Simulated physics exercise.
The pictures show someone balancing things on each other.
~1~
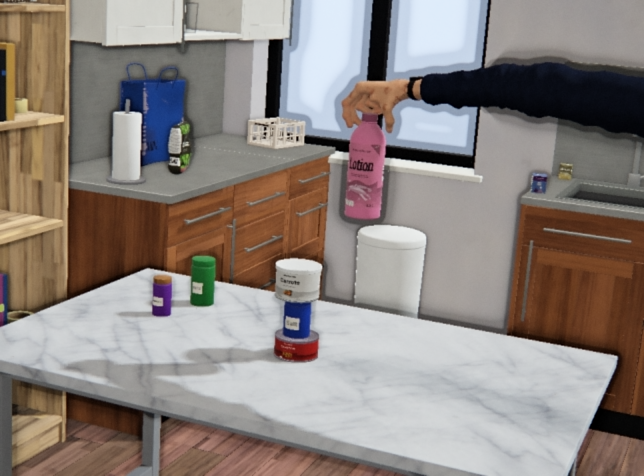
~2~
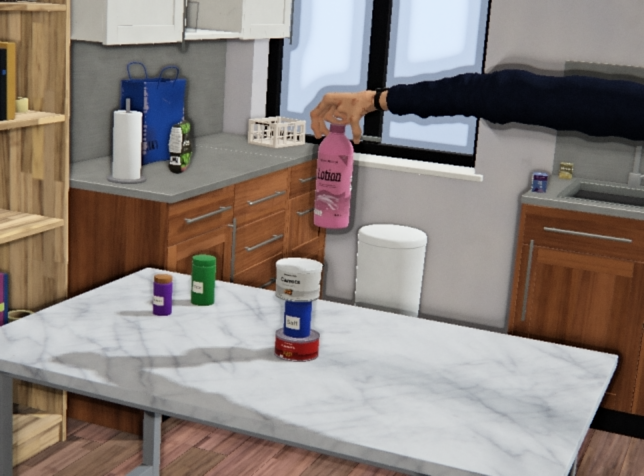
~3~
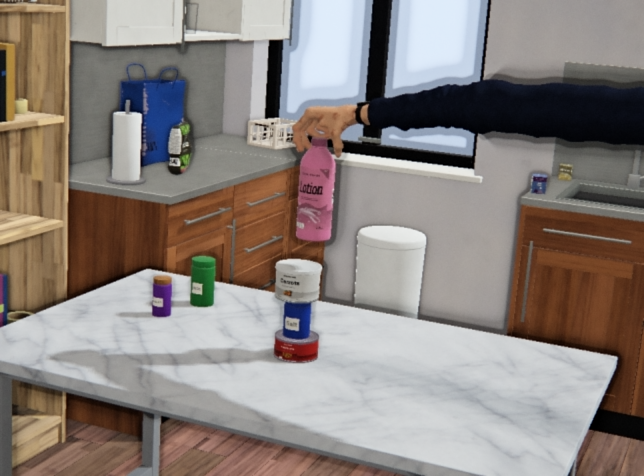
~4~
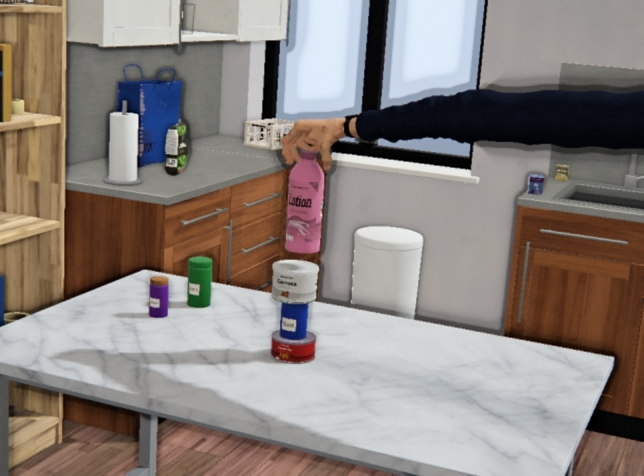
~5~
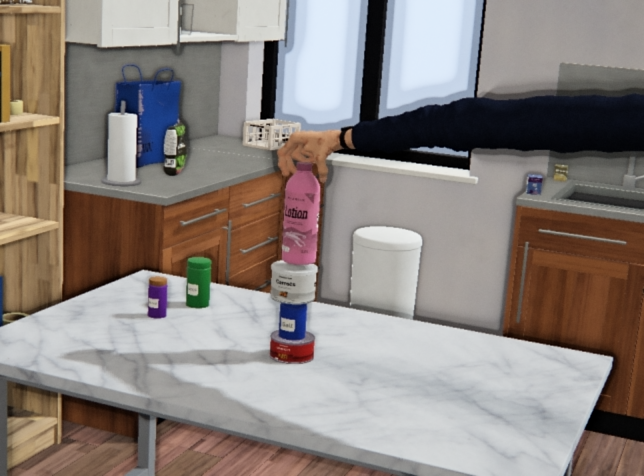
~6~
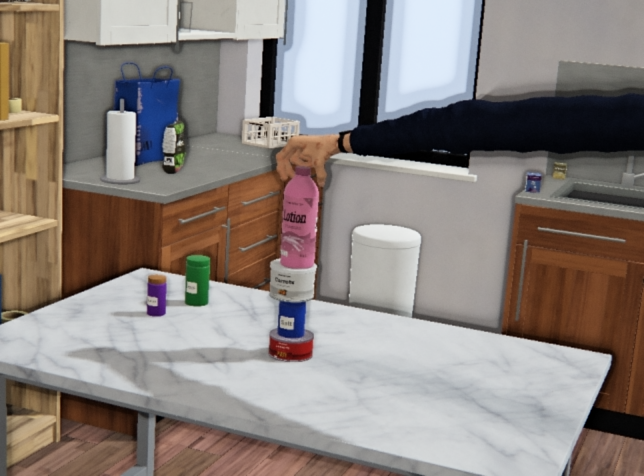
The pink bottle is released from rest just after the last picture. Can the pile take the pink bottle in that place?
In the end the pile stays up.
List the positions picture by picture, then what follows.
In the first frame, on its way; pink bottle (366, 165); red tub (297, 345).
In the second frame, on its way; pink bottle (334, 175); blue jar (298, 315).
In the third frame, on its way; pink bottle (316, 188); purple shaker (162, 296).
In the fourth frame, on its way; pink bottle (305, 201); green jar (200, 282).
In the fifth frame, on its way; pink bottle (301, 213); white tub (294, 282).
In the sixth frame, in place under the hand; pink bottle (300, 216); red tub (291, 344).
Then, 0.20 s after the last picture, nothing has stirred.
Then, 0.70 s after the last picture, pink bottle resting near (300, 217).
At rest, all 6 in place. Seen from the same camera at the end, pink bottle near (300, 217). The pile holds.
